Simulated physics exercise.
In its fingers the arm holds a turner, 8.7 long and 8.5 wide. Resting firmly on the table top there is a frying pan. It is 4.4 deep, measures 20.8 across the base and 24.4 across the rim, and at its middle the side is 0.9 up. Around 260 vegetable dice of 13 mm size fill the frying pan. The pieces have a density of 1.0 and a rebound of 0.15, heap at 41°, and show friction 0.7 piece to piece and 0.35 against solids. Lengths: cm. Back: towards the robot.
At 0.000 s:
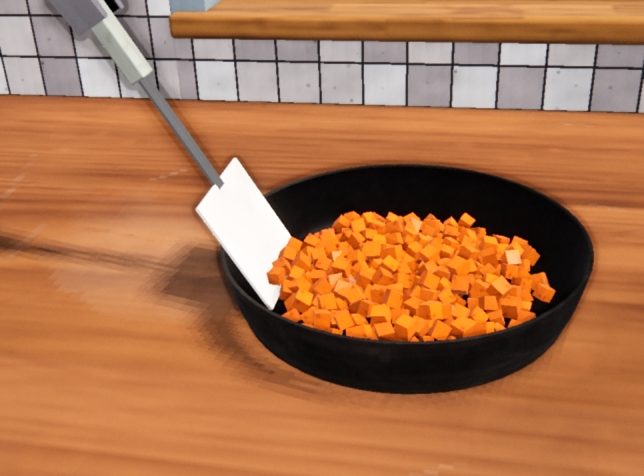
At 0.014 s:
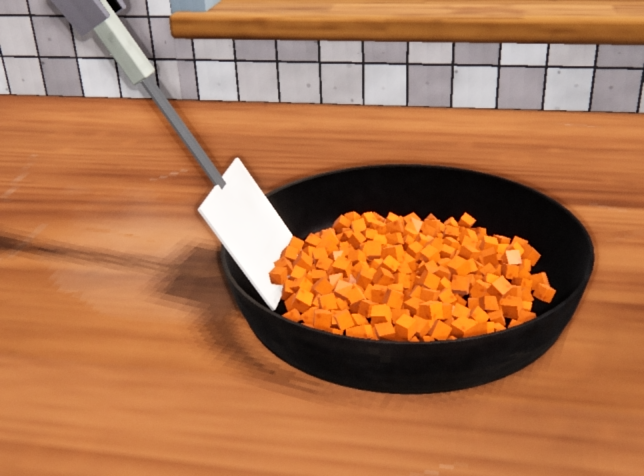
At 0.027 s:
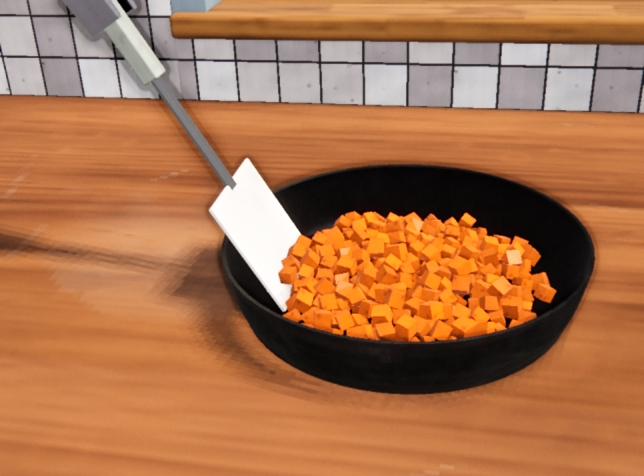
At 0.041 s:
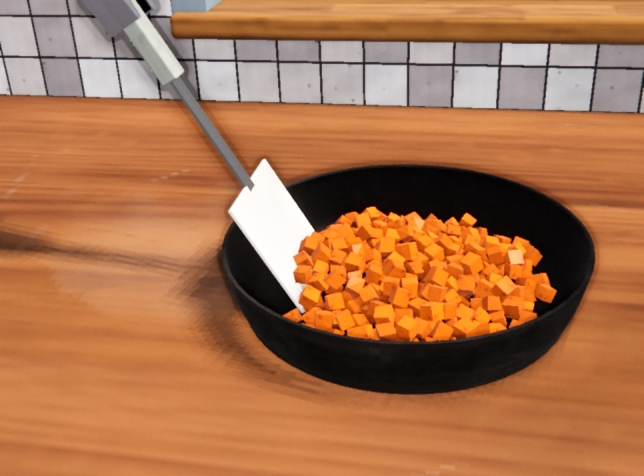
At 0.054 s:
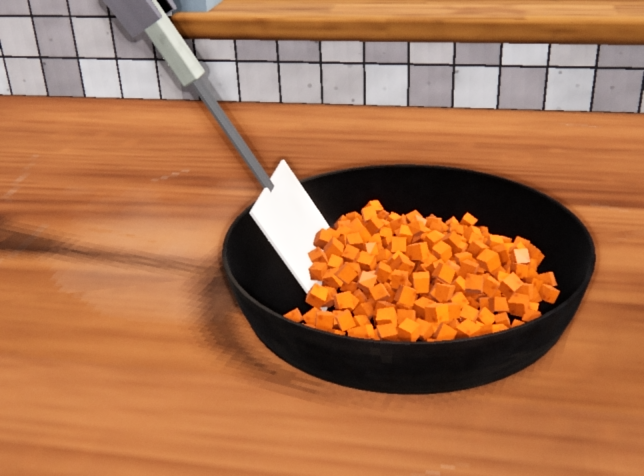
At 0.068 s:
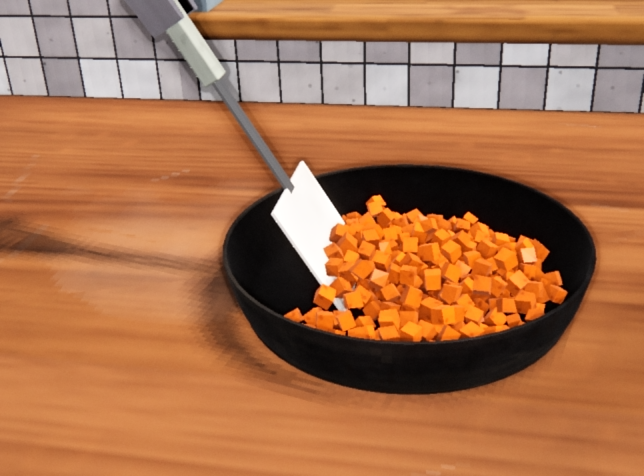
A turner held by a robot arm slides slowly rightward inside a black frying pan on a wooden table top, pushing the left side of a heap of orange vegetable dice so that the pile shifts slightly right and rises.
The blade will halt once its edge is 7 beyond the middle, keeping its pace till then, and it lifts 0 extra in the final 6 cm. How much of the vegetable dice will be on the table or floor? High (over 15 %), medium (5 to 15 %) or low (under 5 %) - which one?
Medium, from 5 to 15 %.
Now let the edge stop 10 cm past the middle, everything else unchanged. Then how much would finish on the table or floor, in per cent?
In that case around 40 per cent.
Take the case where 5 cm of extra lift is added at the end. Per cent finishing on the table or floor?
I'd say close to 20 per cent.
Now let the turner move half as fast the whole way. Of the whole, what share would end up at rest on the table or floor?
0 %.
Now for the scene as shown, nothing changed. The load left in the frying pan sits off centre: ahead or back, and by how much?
About 5.0 centimetres ahead.
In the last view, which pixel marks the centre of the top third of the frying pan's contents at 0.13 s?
Roughly pixel (462, 255).
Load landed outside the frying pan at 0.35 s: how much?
Some 8 per cent of the load.
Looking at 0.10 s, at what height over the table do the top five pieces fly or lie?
I'd say close to 5 cm on average.
After 0.10 s, sloping 59°, highest piece 5 above the table; 262 in the frying pan.
After 0.13 s, sloping 59°, highest piece 6 above the table; 262 in the frying pan.
After 0.35 s, sloping 59°, highest piece 8 above the table; 238 in the frying pan, 19 on the table or floor, 5 on the blade or in flight.
After 1.40 s, sloping 59°, highest piece 6 above the table; 238 in the frying pan, 24 on the table or floor.
In the end, 238 in the frying pan, 24 on the table or floor. That is 9 % on the table or floor.
